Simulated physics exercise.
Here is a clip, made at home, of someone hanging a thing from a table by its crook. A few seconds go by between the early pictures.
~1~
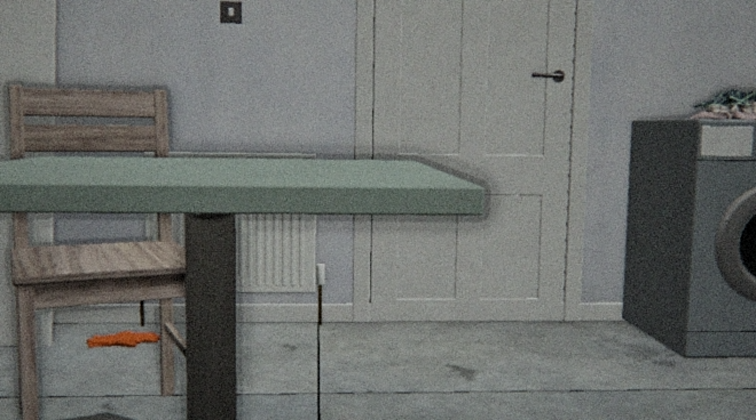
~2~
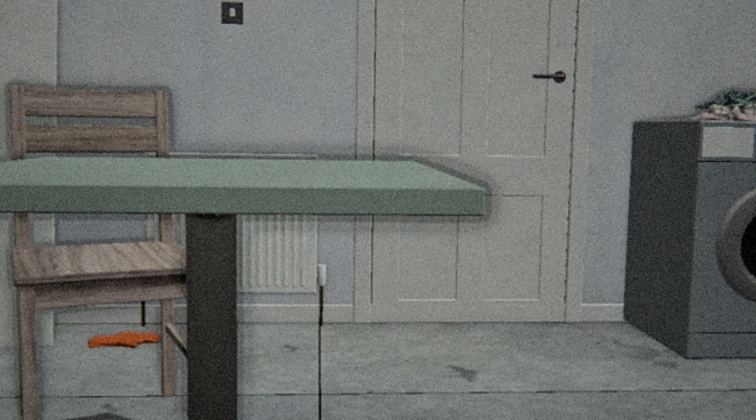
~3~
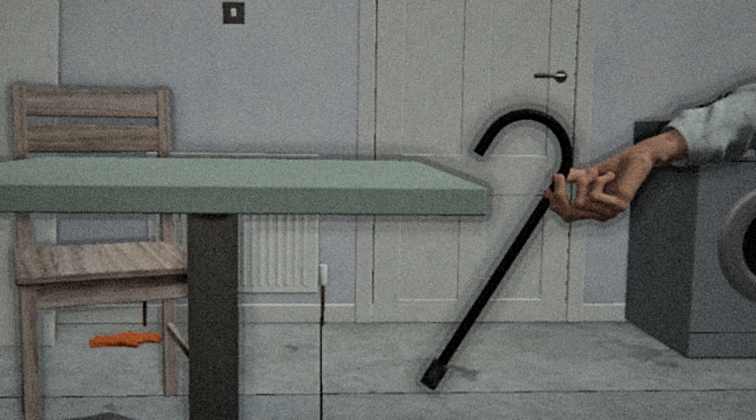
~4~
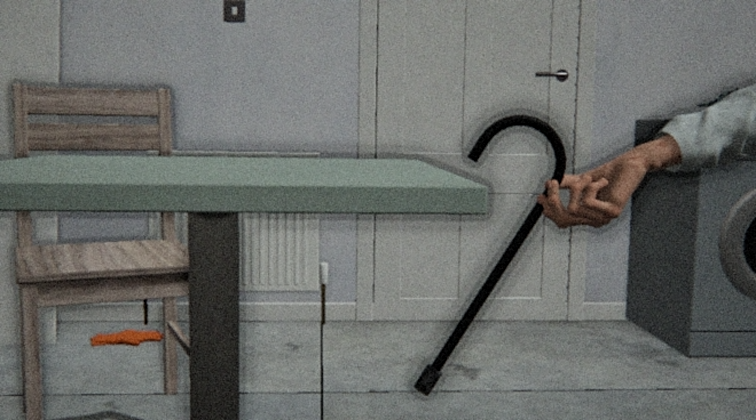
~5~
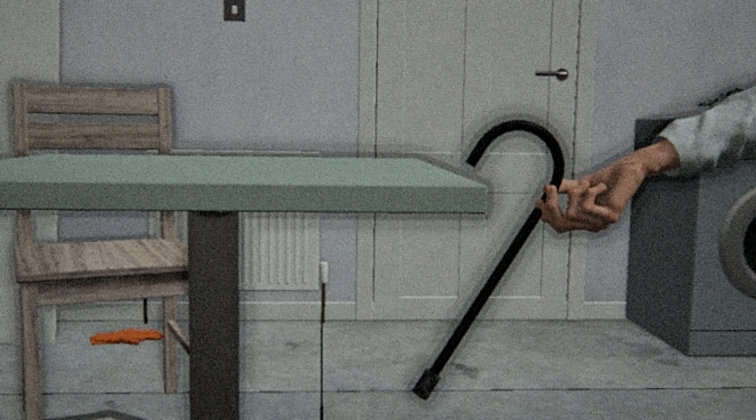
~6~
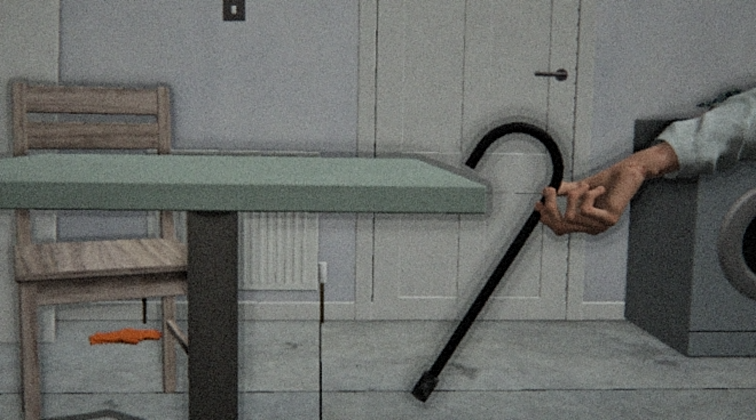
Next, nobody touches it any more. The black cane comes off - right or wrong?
Right.
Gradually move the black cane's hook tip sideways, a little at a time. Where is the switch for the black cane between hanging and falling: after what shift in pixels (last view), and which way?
About 28 pixels left.
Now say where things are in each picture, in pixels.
Table (210, 179), in the first picture.
Table (211, 179), in the second picture.
Still on the way; black cane (472, 242); table (212, 179), in the third picture.
Still on the way; black cane (466, 248); table (213, 178), in the fourth picture.
Still on the way; black cane (465, 253); table (213, 177), in the fifth picture.
In place, still held; black cane (464, 255); table (212, 176), in the sixth picture.
Then, 0.34 s on from there, black cane at the bottom.
Then, 0.50 s on from there, black cane on its way down.
Then, 0.64 s on from there, black cane at the bottom.
In the end, the black cane slips off.
